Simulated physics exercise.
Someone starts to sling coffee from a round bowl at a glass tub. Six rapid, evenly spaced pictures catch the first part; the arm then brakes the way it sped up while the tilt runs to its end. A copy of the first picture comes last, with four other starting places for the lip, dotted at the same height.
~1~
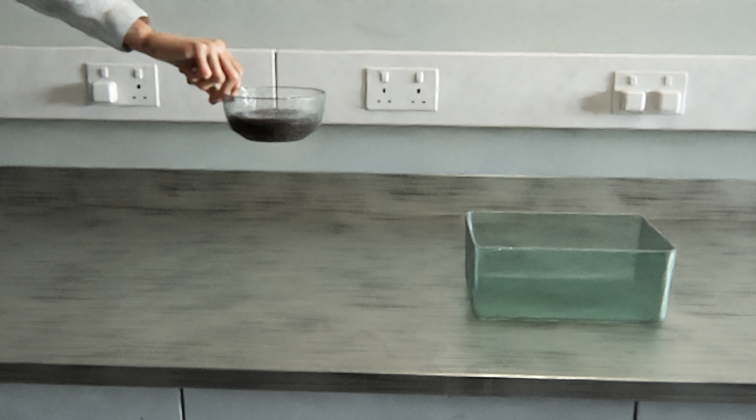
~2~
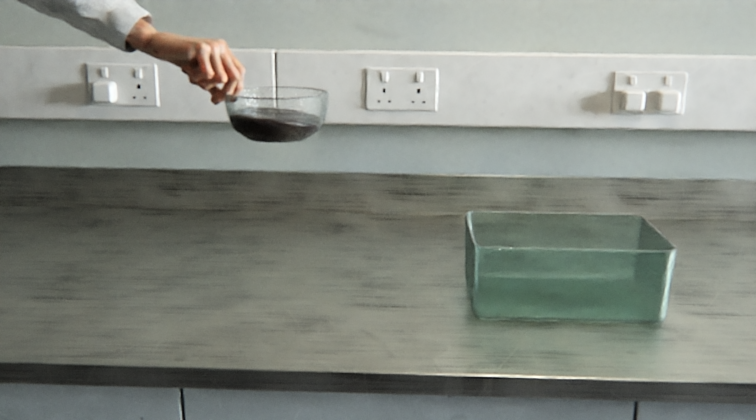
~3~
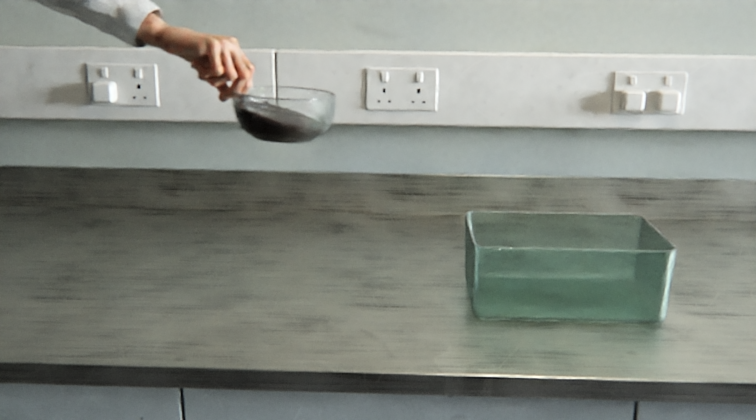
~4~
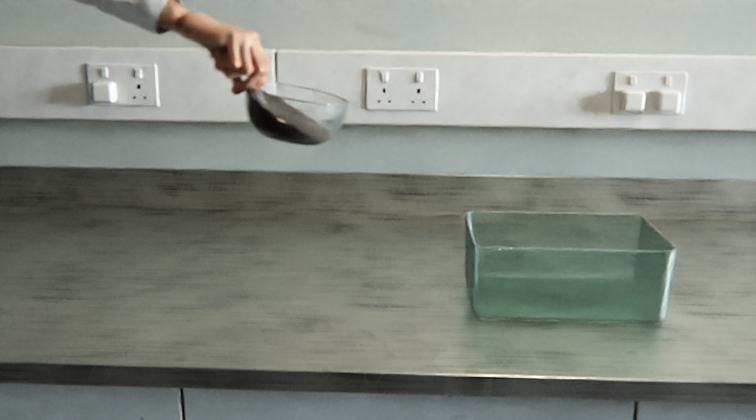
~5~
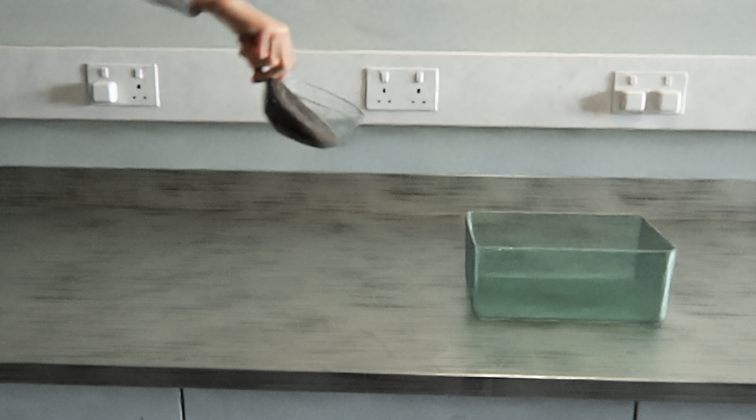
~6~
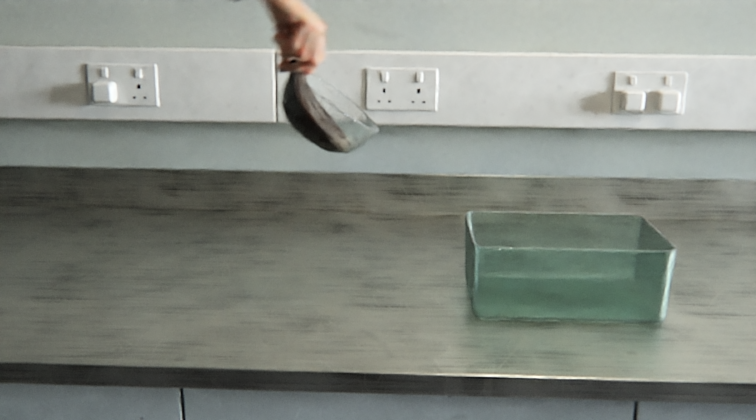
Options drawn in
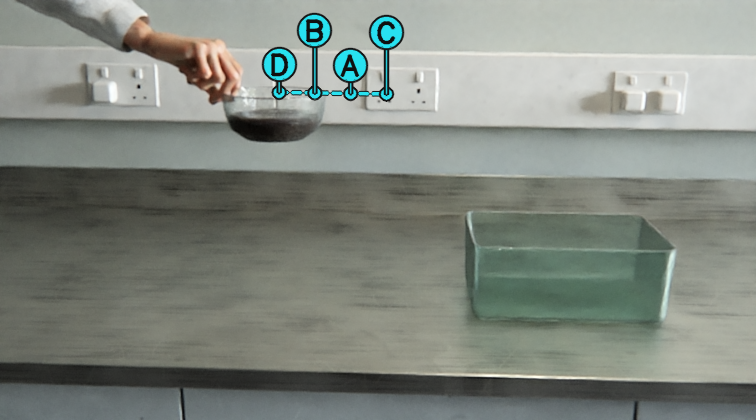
At first, a hand at the upper left holds a round glass bowl of dark liquid level above a counter, with a greenish glass tub sitting at the right. The hand then moves rightward, tilting the bowl gradually and then more steeply, as the dark liquid shifts inside the slanting bowl.
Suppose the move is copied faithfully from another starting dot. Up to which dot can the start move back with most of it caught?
It is A.
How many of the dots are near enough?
Two of the four.
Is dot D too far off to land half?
Yes, that goes wrong.
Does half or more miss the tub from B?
Yes, it does.
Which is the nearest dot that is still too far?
B it is.
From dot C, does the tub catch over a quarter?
Yes, it does.
In cyan, A at (350, 93); B at (314, 92); C at (386, 94); D at (279, 92).
With A, about 62 % lands in the tub, 29 % falls short and 8 % goes beside or beyond.
With B, about 31 % lands in the tub, 65 % falls short and 4 % goes beside or beyond.
With C, about 82 % lands in the tub, 7 % falls short and 11 % goes beside or beyond.
With D, about 4 % lands in the tub, 94 % falls short.
